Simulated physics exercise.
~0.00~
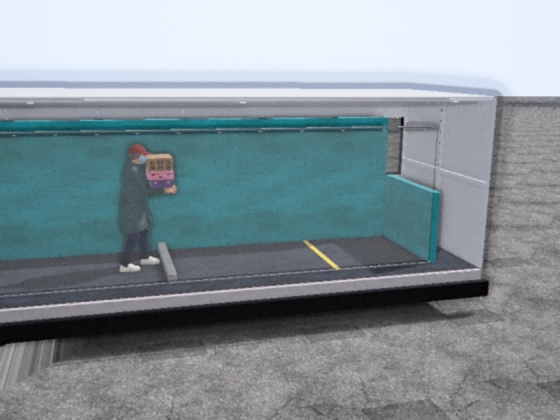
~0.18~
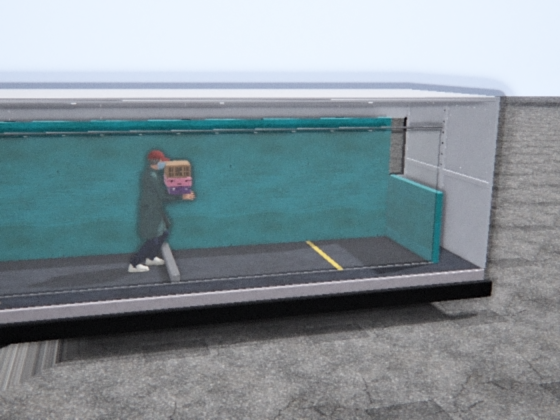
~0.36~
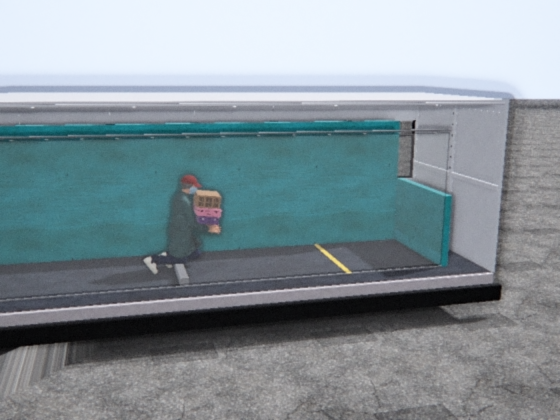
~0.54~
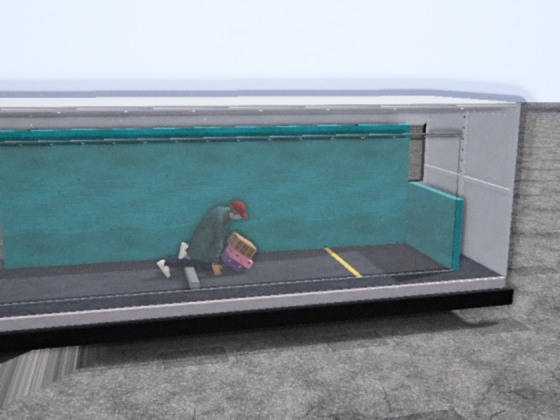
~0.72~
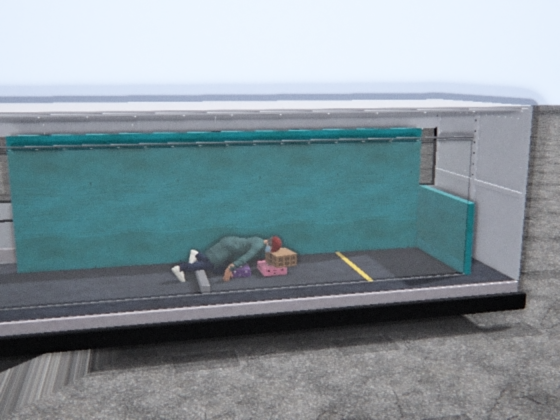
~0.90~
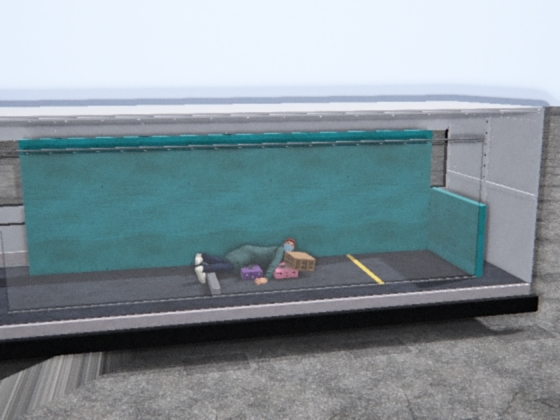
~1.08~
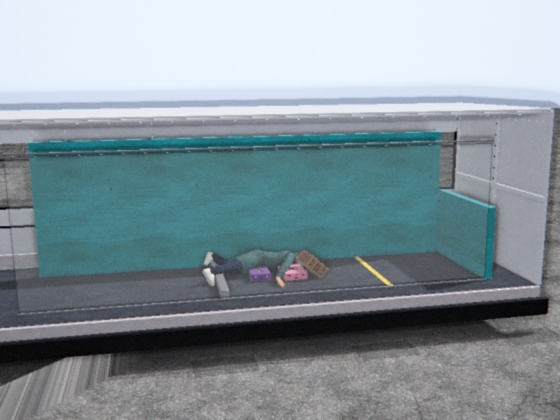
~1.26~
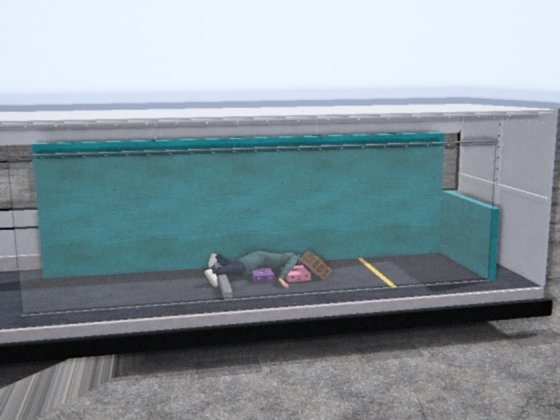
A person in a red cap carrying a stack of boxes tipped forward over a low rail and fell flat to the right, spilling a brown crate and pink and purple boxes, which all came to rest short of the yellow line.
